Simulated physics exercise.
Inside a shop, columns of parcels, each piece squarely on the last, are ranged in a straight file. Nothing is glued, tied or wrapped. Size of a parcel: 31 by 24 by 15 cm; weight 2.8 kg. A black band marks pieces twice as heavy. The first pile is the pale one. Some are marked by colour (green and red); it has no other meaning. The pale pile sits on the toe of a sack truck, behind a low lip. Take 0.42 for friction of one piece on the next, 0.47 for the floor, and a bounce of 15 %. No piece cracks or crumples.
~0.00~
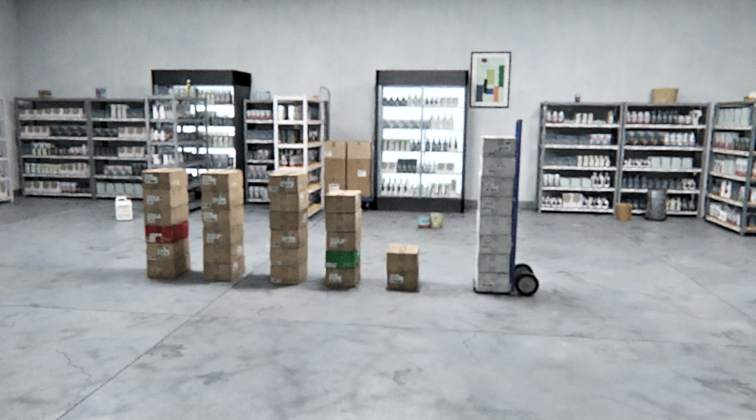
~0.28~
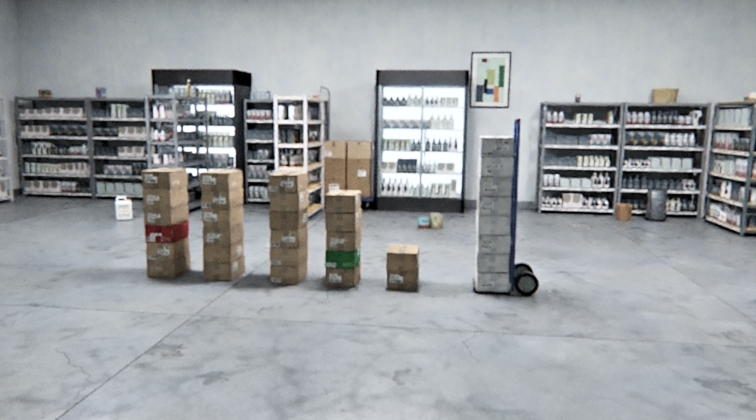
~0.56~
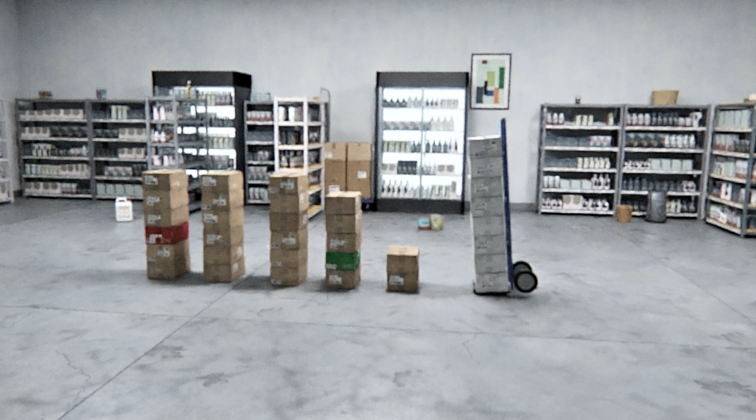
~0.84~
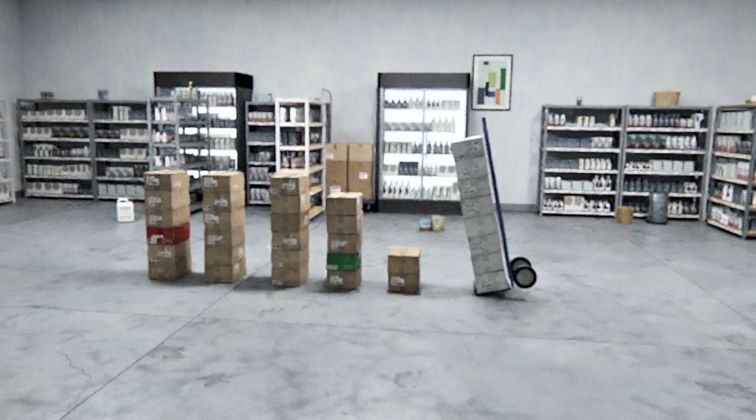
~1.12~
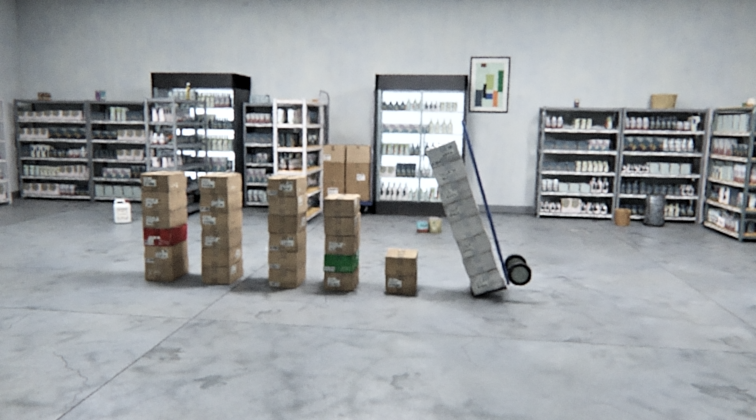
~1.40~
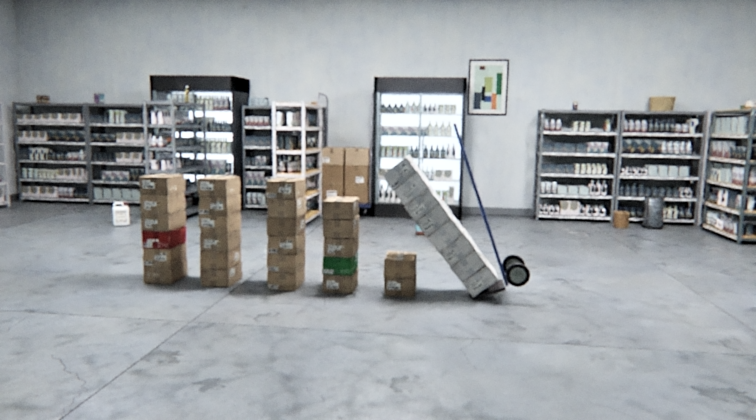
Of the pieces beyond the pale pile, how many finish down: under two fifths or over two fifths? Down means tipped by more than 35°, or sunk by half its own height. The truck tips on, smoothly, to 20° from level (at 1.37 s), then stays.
The part is fewer than two in five.
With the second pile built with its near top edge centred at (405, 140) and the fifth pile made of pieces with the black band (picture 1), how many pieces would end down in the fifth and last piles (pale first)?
In that case fifth 6, last 6.
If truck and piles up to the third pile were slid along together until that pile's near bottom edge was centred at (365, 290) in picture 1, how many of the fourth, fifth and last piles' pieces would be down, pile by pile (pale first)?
In that case fourth 0, fifth 0, last 0.
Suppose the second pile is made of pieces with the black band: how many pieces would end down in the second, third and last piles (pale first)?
Then second 0, third 0, last 0.
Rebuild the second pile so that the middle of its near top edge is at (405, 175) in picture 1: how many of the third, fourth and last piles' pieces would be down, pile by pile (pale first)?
In that case third 5, fourth 6, last 6.
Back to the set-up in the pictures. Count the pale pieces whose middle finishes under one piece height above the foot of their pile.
3 pale pieces.
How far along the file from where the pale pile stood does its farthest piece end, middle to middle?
Roughly 120 cm along.
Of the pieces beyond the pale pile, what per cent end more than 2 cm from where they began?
Shifted: 25 per cent.
After 1.54 s, 8 of the pale pile down; none of the 25 other parcels down.
After 1.74 s, 8 of the pale pile down; none of the 25 other parcels down, 6 disturbed; green parcel 4° from how it stood.
In the end (2.9 s), 8 of the pale pile down; none of the 25 other parcels down, 7 disturbed; green parcel 50 mm from its place; red parcel unmoved. That is 0 per cent. From the last view, middles, green parcel near (335, 261), red parcel near (165, 237).
